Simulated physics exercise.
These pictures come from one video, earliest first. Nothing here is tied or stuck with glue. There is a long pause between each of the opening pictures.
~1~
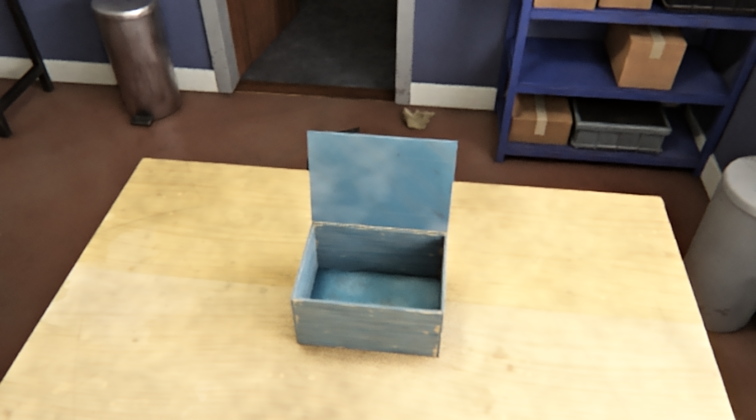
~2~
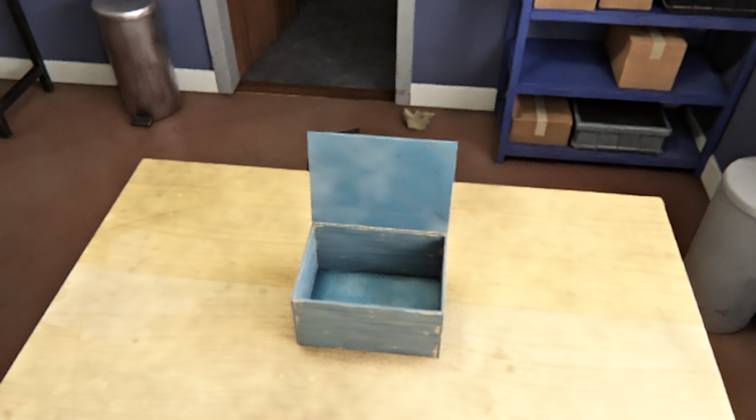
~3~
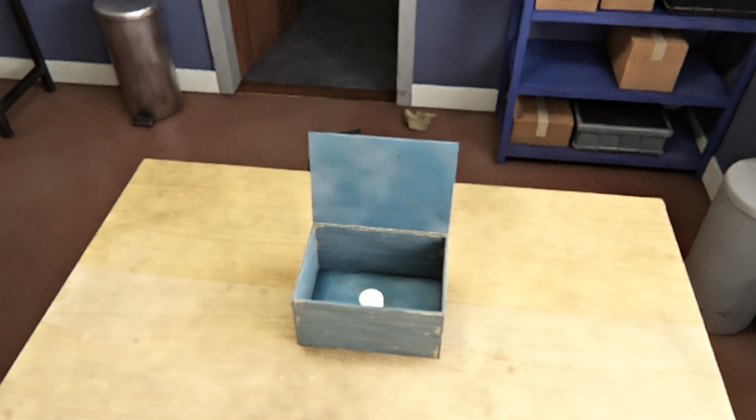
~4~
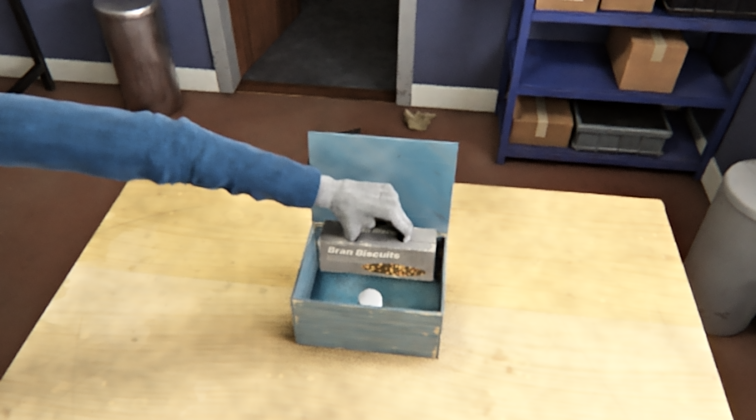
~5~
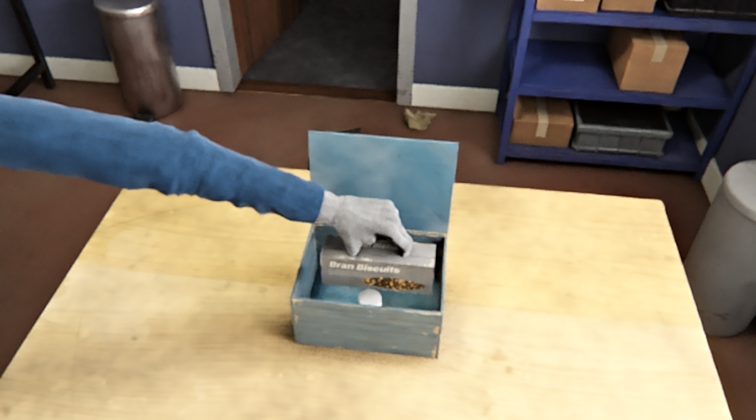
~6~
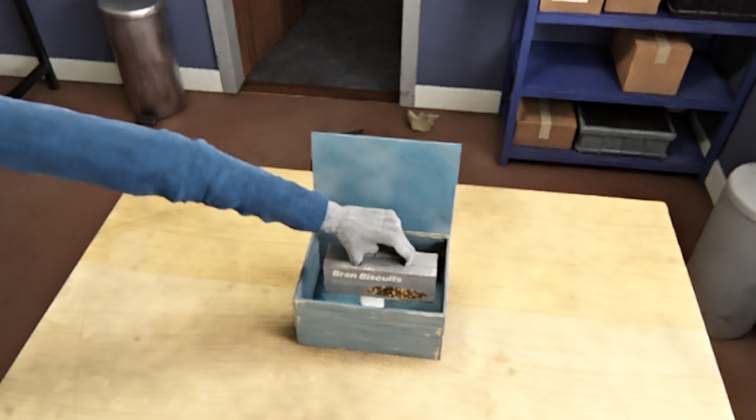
Grey-gloved hand in a blue sleeve lowering a grey biscuit carton into an open blue box after a white object appears inside.
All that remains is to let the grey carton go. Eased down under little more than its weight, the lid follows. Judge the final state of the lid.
The lid is fully down.
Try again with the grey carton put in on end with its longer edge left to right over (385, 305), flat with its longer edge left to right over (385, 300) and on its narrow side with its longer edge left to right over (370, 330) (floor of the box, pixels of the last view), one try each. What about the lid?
Lid, try 1: Propped open; try 2: Fully down; try 3: Propped open.
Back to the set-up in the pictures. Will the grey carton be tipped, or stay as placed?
Once everything settles, the grey carton ends up at a slant.
Then, 0.40 s on from there, grey carton on its side near (385, 289).
Then, 1.30 s on from there, lid 78° above the rim; grey carton on its side near (381, 292).
Then, 1.80 s on from there, lid 44° above the rim; grey carton on its side near (381, 292).
Then, 2.20 s on from there, lid 10° above the rim; grey carton on its side near (381, 292).
In the end, lid shut; toppled in the box, grey carton; white shaker unmoved. At the end, from the last picture's camera, grey carton near (381, 292).
